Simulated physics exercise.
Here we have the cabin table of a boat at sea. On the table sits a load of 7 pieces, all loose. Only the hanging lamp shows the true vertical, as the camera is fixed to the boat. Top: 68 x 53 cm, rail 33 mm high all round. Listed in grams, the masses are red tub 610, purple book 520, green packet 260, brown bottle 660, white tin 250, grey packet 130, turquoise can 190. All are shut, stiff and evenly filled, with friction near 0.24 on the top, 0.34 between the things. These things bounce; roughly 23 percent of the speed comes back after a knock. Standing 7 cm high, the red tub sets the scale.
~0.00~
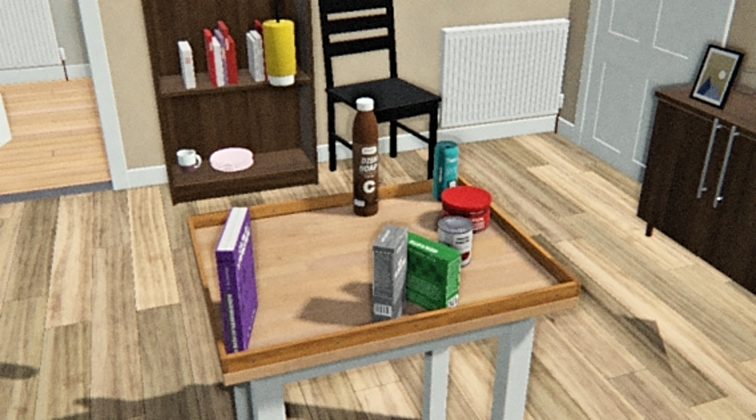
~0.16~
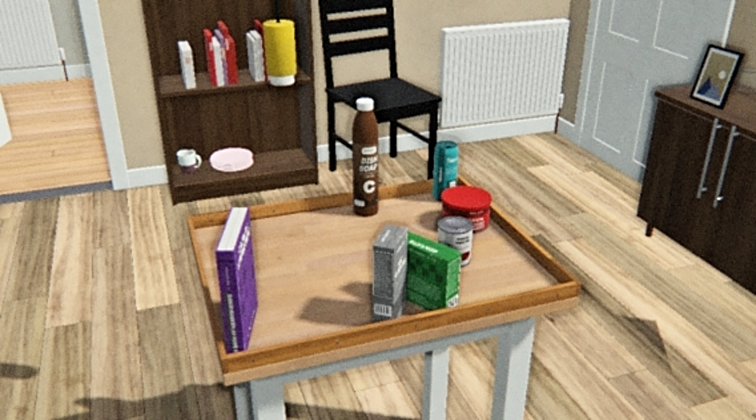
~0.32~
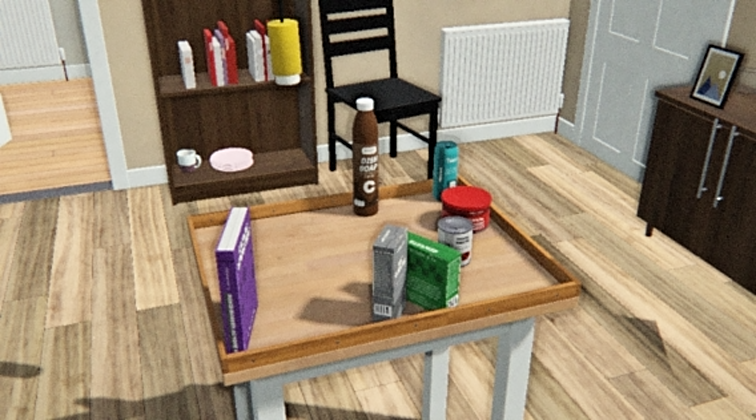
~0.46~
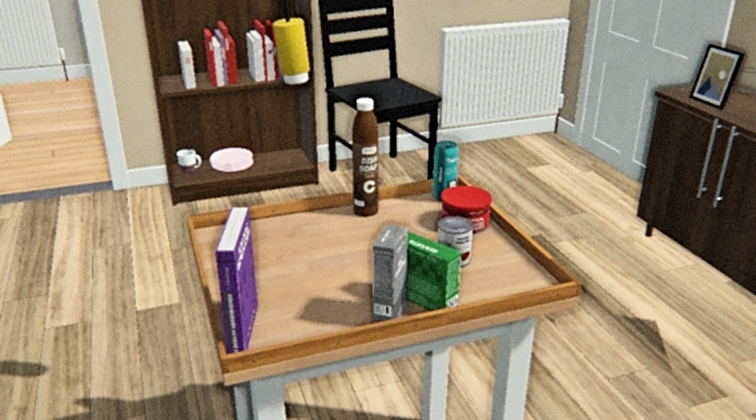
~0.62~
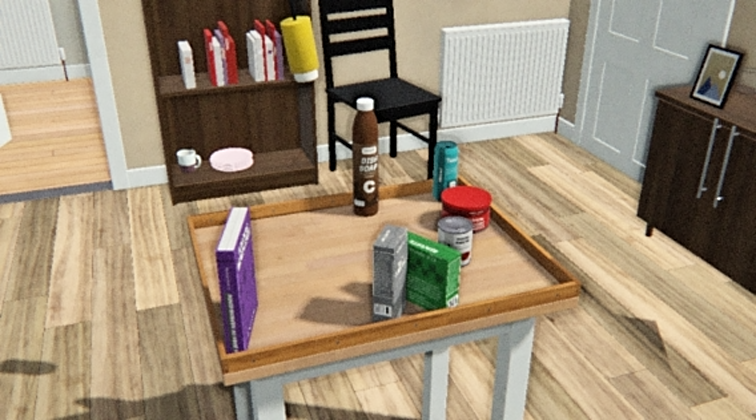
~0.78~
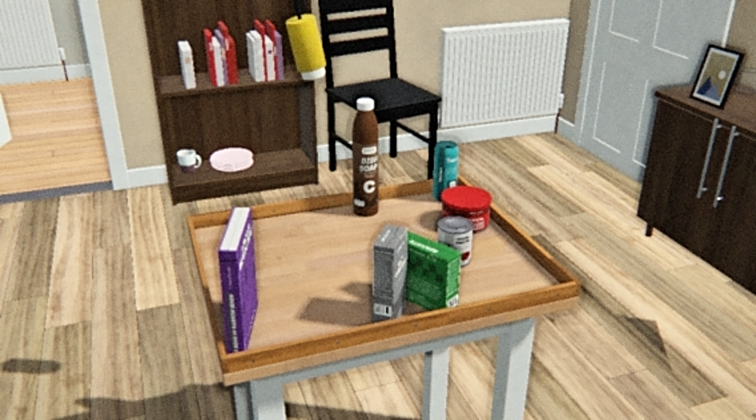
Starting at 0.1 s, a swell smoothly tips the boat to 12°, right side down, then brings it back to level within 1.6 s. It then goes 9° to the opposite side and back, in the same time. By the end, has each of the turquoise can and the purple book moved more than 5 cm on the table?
The turquoise can has not; the purple book has.
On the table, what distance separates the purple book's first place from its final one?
Roughly 21 cm.
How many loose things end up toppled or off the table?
That makes 1.
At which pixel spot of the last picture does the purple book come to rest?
Around pixel (339, 302).
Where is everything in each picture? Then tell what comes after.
The first frame shows boat level; turquoise can (445, 172); purple book (239, 281).
The second frame shows boat level; brown bottle (365, 158); white tin (455, 242).
The third frame shows heel 2°, right side down; grey packet (390, 277); red tub (466, 210).
The fourth frame shows heel 5°, right side down; green packet (425, 274); brown bottle (365, 158).
The fifth frame shows heel 9°, right side down; white tin (455, 242); grey packet (390, 277).
The sixth frame shows heel 11°, right side down; turquoise can (445, 172); purple book (240, 281).
After 1.08 s, heel 11°, right side down; purple book 35° off its base near (276, 285).
After 1.18 s, heel 9°, right side down; purple book on its side near (310, 309).
After 1.38 s, heel 4°, right side down; purple book on its side near (336, 299); grey packet moved 3 cm.
After 1.58 s, boat level; purple book on its side near (340, 302); grey packet moved 4 cm.
In the end (3.8 s), toppled on the table, purple book; the other 6 under 5 cm from the start. At the end, from the last picture's camera, turquoise can near (445, 172), purple book near (340, 302).
